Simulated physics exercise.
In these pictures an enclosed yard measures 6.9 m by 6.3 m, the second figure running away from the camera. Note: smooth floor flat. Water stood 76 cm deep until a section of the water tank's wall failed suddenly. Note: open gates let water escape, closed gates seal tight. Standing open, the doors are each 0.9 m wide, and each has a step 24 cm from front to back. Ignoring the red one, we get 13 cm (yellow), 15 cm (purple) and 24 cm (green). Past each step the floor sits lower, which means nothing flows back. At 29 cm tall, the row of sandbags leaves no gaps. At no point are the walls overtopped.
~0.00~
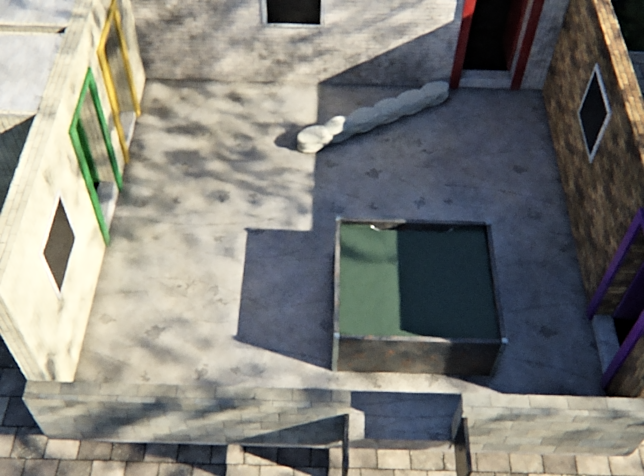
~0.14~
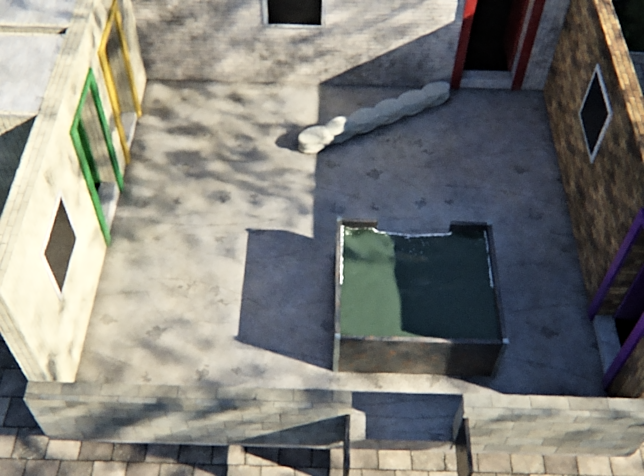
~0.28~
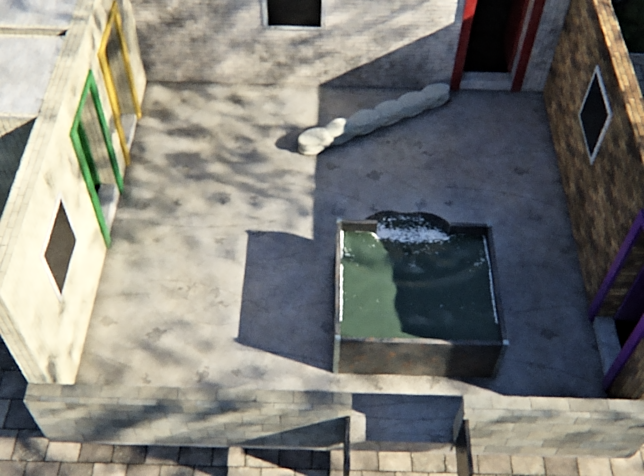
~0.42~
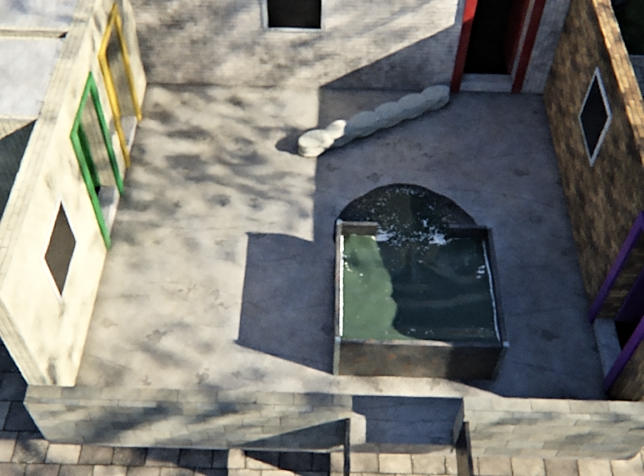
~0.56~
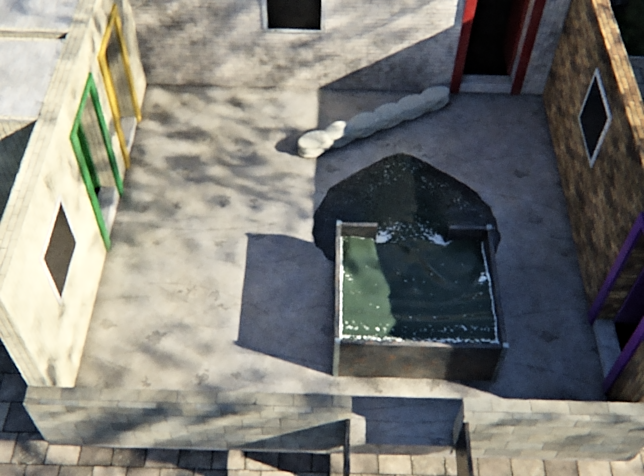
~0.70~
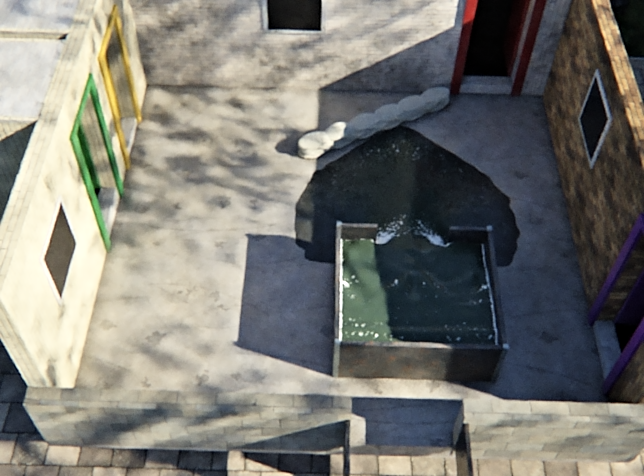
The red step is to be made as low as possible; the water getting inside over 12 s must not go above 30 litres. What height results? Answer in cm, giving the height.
It would have to be roughly 23 cm high.
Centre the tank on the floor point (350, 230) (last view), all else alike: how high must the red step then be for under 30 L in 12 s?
Then roughly 17 cm.
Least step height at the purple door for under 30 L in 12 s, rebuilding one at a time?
At purple, about 9.0 cm.
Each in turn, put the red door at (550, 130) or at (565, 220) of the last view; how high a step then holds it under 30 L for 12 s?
About 24 cm for the first and 6.0 cm for the second.
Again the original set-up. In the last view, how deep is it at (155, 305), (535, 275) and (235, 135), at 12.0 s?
In that order: 10, 10 and 4 cm.
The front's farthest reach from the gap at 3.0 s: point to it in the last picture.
At about (146, 90).
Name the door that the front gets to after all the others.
The answer is the purple door.
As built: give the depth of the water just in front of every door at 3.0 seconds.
Depths in cm: Yellow 10, purple 0, green 0, red 28.
After 1.4 s water covers 30 % of the floor, deepest (40 cm) near (403, 256); 13 cm at the red door, 0 litres in over its 19 cm step.
After 3.0 s water covers 40 % of the floor, deepest (36 cm) near (543, 109); 28 cm at the red door, 37 litres in over its 19 cm step.
After 12.0 s water covers 95 % of the floor, deepest (12 cm) near (104, 267); 7 cm at the red door, 74 litres in over its 19 cm step.
At the red door as built, the water arrived by 1.4 s and peaked near 28 cm at 2.8 s.
Run again over the same 12 s with other heights there, 61 litres in over 20 cm, 9 litres over 27.5 cm. The limit of 30 litres is kept from about 23 cm up.
